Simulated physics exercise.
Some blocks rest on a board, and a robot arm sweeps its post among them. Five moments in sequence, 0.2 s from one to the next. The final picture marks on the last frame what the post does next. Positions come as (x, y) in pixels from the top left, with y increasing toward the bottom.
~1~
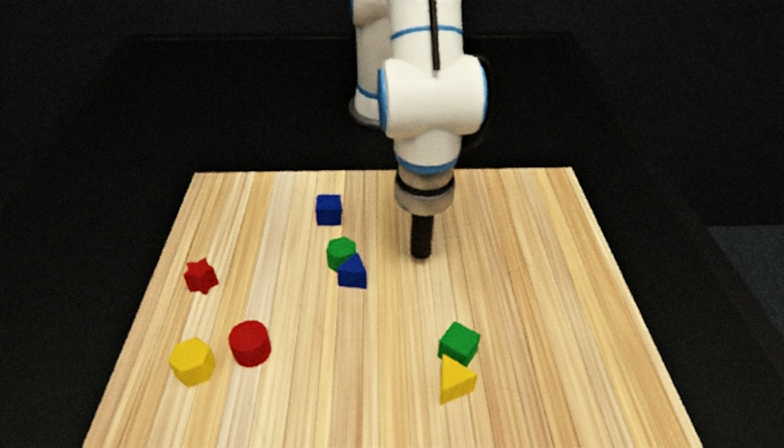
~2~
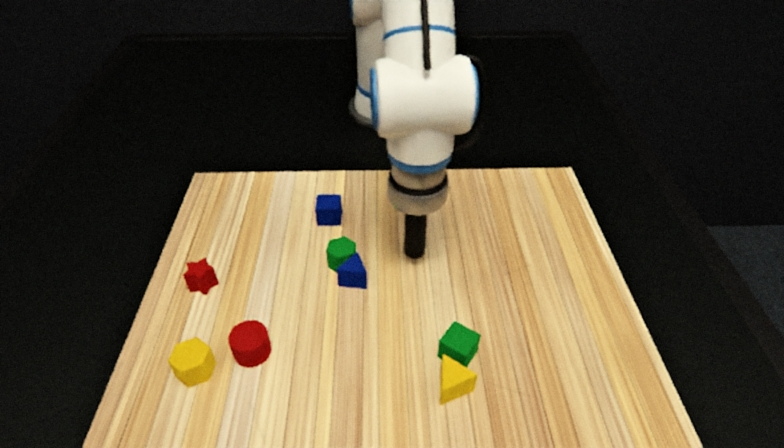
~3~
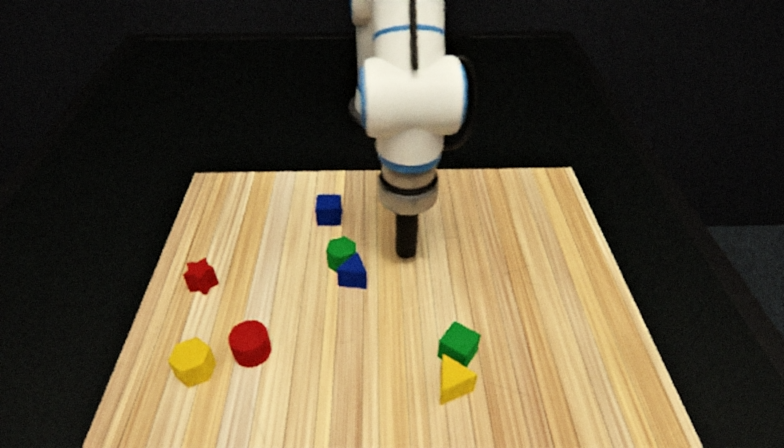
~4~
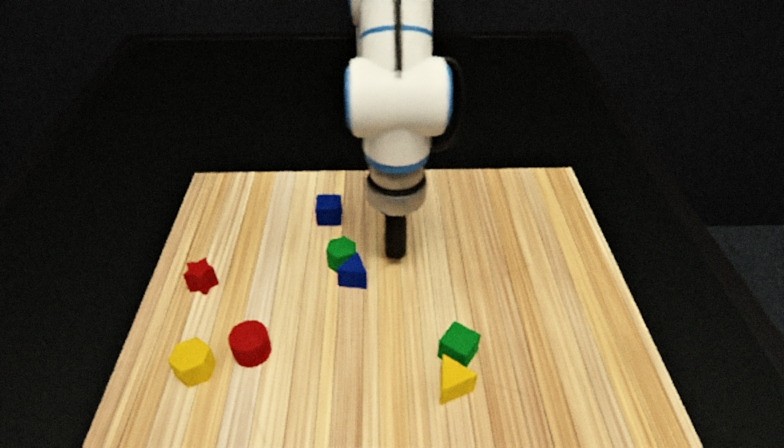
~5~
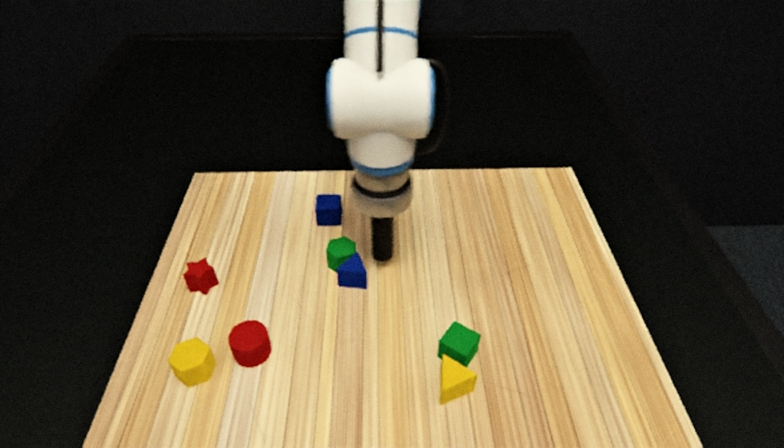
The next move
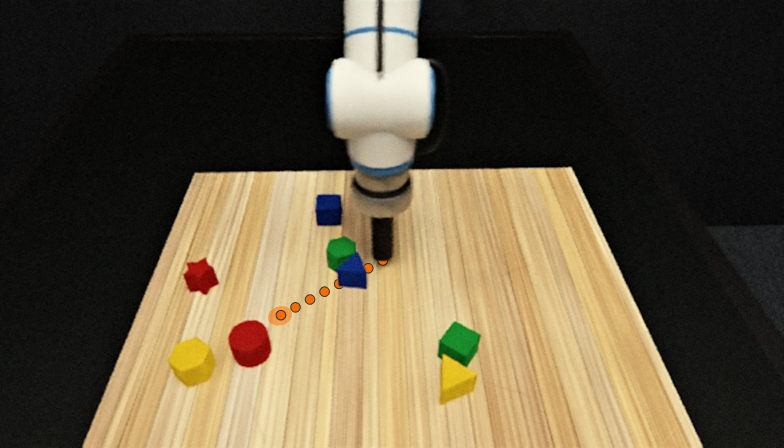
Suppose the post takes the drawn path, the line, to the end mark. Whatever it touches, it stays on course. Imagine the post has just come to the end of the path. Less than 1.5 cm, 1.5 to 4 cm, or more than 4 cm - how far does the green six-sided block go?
The displacement of the green six-sided block is below 1.5 cm.
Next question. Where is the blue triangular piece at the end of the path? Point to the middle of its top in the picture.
It will likely be found at (321, 296).
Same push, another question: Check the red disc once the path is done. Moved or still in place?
Its place stays the same.
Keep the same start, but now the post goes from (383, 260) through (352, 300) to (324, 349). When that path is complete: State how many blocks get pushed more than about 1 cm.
Moved: 1.
The drawn path runs straight from (383, 260) to (280, 316).
What follows on the original path. One third of the way, post at (350, 271); green six-sided block at (334, 247), turned 35° clockwise; blue triangular piece at (340, 275), turned 40° anticlockwise.
Two thirds of the way, post at (315, 290); green six-sided block at (333, 247), turned 40° clockwise; blue triangular piece at (321, 295), turned 95° anticlockwise.
At the end, post at (279, 309); red disc not moved; green six-sided block at (333, 247), turned 40° clockwise; blue triangular piece at (321, 296), turned 105° anticlockwise.
